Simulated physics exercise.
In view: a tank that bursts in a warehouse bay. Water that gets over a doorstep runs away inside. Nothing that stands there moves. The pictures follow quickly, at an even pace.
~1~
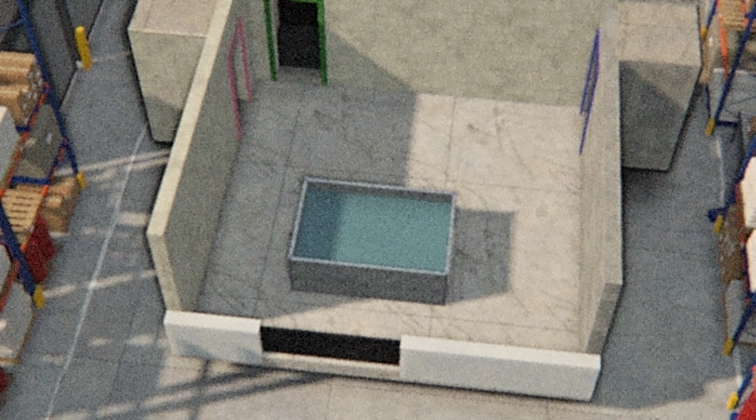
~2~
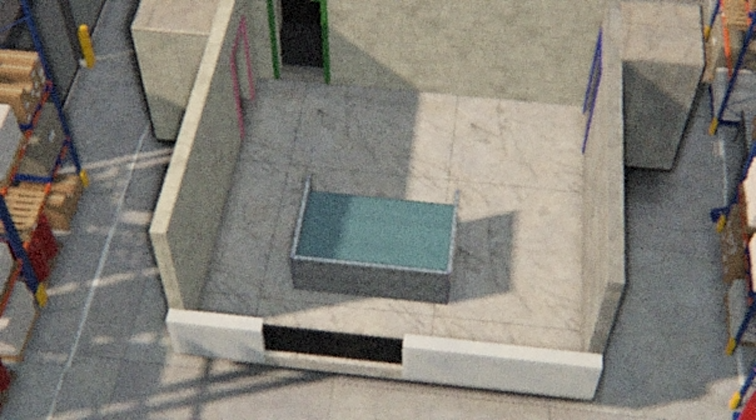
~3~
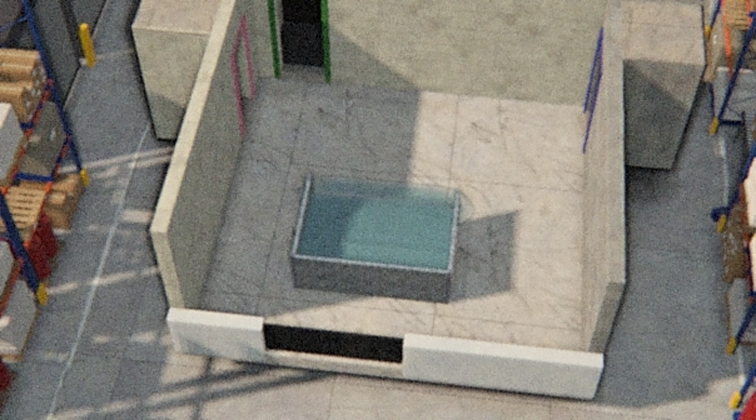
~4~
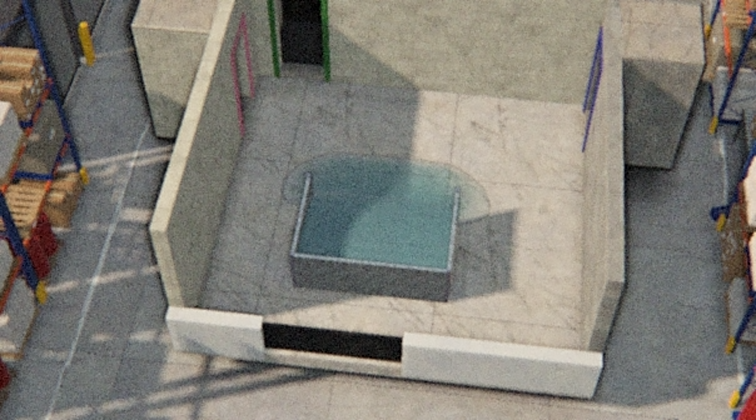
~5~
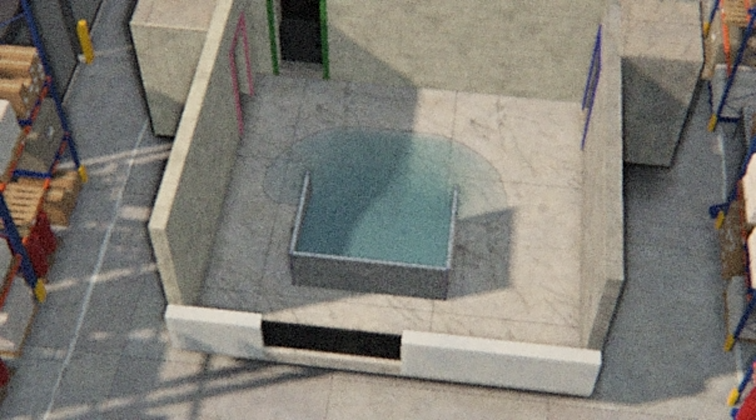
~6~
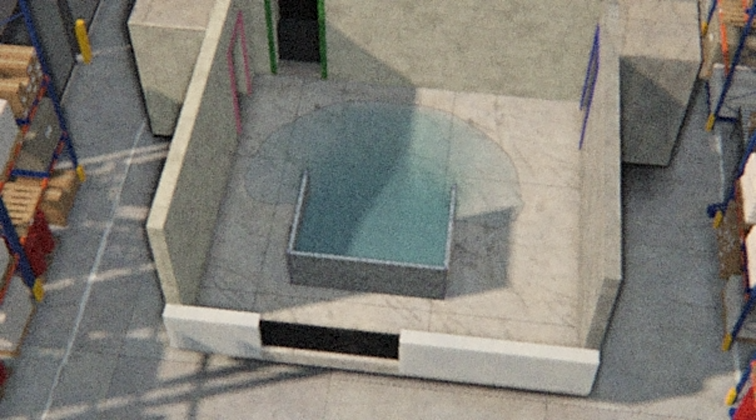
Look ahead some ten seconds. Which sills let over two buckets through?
In the end: The blue door takes more than that; the pink door takes more than that; the green door takes more than that.
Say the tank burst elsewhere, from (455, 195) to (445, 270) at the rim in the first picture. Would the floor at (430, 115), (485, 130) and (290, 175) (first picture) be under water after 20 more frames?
As listed: Flooded, covered, no water.
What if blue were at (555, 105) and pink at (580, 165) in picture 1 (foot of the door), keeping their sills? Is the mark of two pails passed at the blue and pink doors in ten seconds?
One by one: The blue one floods; the pink one passes that mark.
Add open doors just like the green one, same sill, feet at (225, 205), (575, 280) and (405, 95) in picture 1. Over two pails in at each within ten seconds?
In turn: Keeps below it, is under, lets more in.
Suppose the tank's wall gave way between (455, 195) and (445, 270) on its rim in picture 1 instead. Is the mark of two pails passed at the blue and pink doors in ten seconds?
My reading: The blue one takes more; the pink one goes over.
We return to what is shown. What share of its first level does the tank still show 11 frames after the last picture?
Close to 22 %.
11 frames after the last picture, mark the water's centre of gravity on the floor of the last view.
At about (391, 152).
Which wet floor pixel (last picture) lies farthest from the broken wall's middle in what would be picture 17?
Close to (581, 106).
A moment on, water covers 50 % of the floor; the blue door not reached, the pink door wet at the sill, nothing in, the green door under two buckets in.
Next, water covers 50 % of the floor; the blue door under two buckets in, the pink door under two buckets in, the green door over two buckets in.
Then, water covers 60 % of the floor; the blue door far over two buckets in, the pink door far over two buckets in, the green door over two buckets in.
Later, water covers 95 % of the floor; the blue door far over two buckets in, the pink door far over two buckets in, the green door far over two buckets in.
In the end, water covers 100 % of the floor; the blue door far over two buckets in, the pink door far over two buckets in, the green door far over two buckets in.
